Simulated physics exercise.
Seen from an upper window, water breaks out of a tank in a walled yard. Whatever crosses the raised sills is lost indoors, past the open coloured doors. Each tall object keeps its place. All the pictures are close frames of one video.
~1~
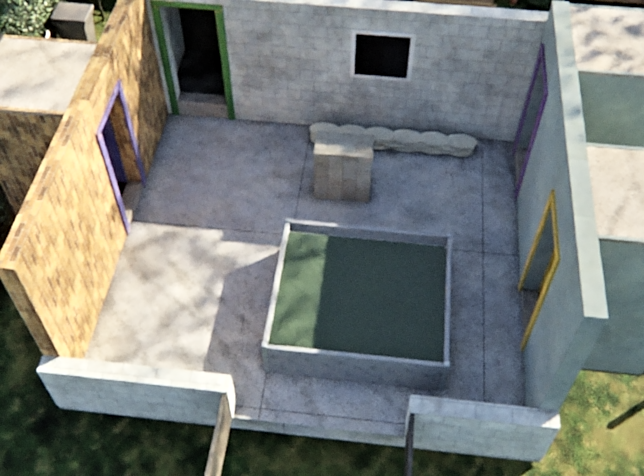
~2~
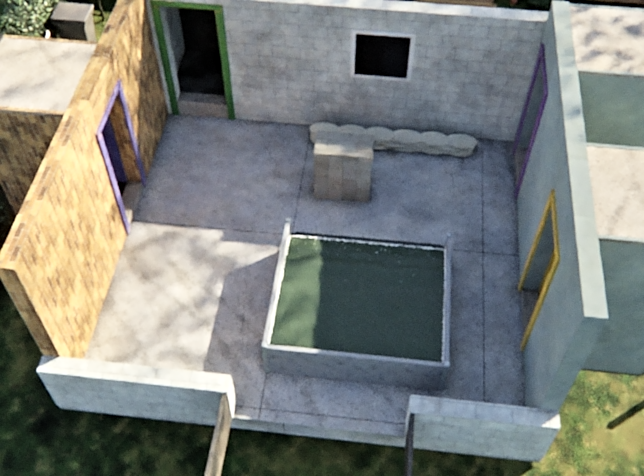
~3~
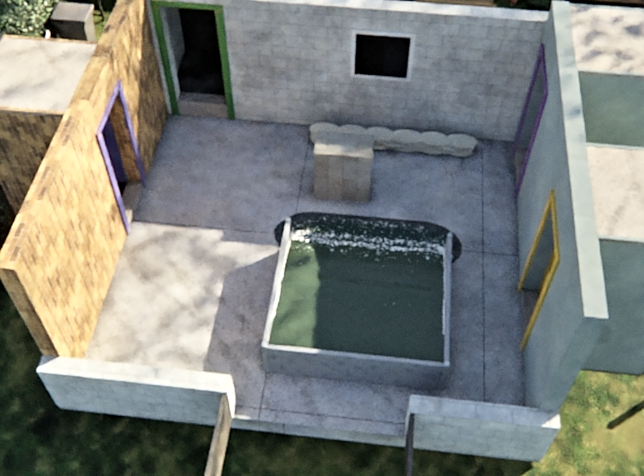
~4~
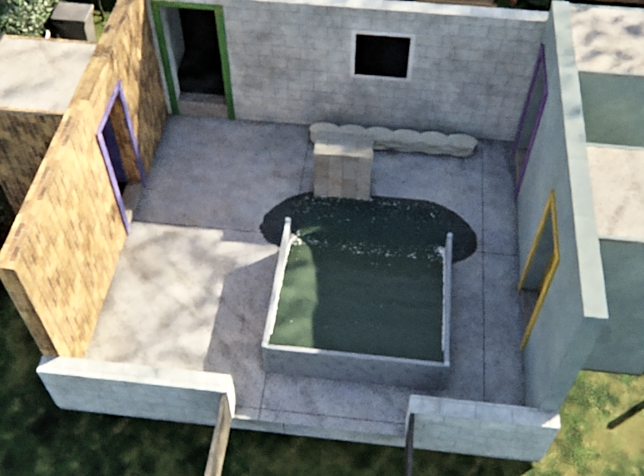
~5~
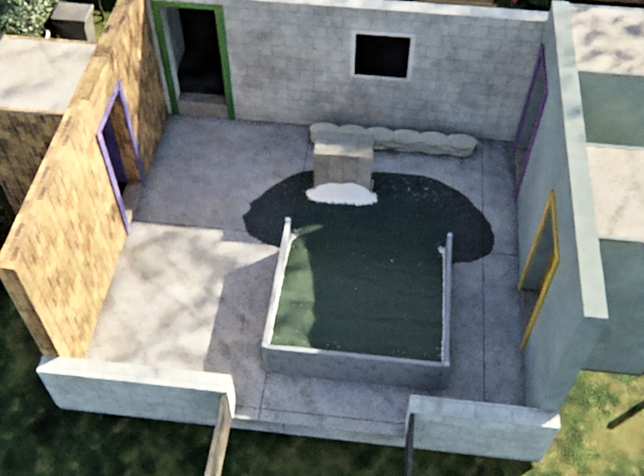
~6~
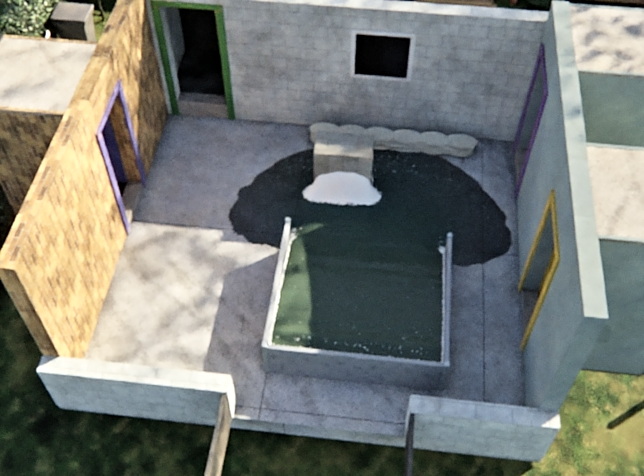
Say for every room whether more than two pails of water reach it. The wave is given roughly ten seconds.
My prediction: Green door: Little enough water; yellow door: Little enough water; blue door: Little enough water; purple door: Too much water.
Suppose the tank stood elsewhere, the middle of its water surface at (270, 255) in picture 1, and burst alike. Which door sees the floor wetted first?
It's the door marked green.
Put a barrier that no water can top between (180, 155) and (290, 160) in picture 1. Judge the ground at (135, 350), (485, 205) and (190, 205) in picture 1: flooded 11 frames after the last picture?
Log, spots one to three: Spared; swamped; swamped.
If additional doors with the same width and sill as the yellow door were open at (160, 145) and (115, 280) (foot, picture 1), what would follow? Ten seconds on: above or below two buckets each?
Result, in order - first ends up higher; second ends up lower.
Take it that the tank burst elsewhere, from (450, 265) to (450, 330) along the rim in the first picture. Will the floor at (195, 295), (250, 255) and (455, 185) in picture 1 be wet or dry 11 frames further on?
The first spot is spared, the second spared and the third soaked.
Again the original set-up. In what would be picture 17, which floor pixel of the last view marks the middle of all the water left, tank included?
(361, 227).
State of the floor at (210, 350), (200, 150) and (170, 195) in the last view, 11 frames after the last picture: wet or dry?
Result, in that order: Not wetted / wetted / wetted.
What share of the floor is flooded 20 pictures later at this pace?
About 60 per cent.
A moment on, water covers 35 % of the floor; the green door not reached, the yellow door not reached, the blue door not reached, the purple door wet at the sill, nothing in.
Next, water covers 50 % of the floor; the green door wet at the sill, nothing in, the yellow door not reached, the blue door not reached, the purple door over two buckets in.
Then, water covers 60 % of the floor; the green door wet at the sill, nothing in, the yellow door wet at the sill, nothing in, the blue door under two buckets in, the purple door far over two buckets in.
Later, water covers 90 % of the floor; the green door wet at the sill, nothing in, the yellow door wet at the sill, nothing in, the blue door under two buckets in, the purple door far over two buckets in.
In the end, water covers 95 % of the floor; the green door wet at the sill, nothing in, the yellow door wet at the sill, nothing in, the blue door under two buckets in, the purple door far over two buckets in.
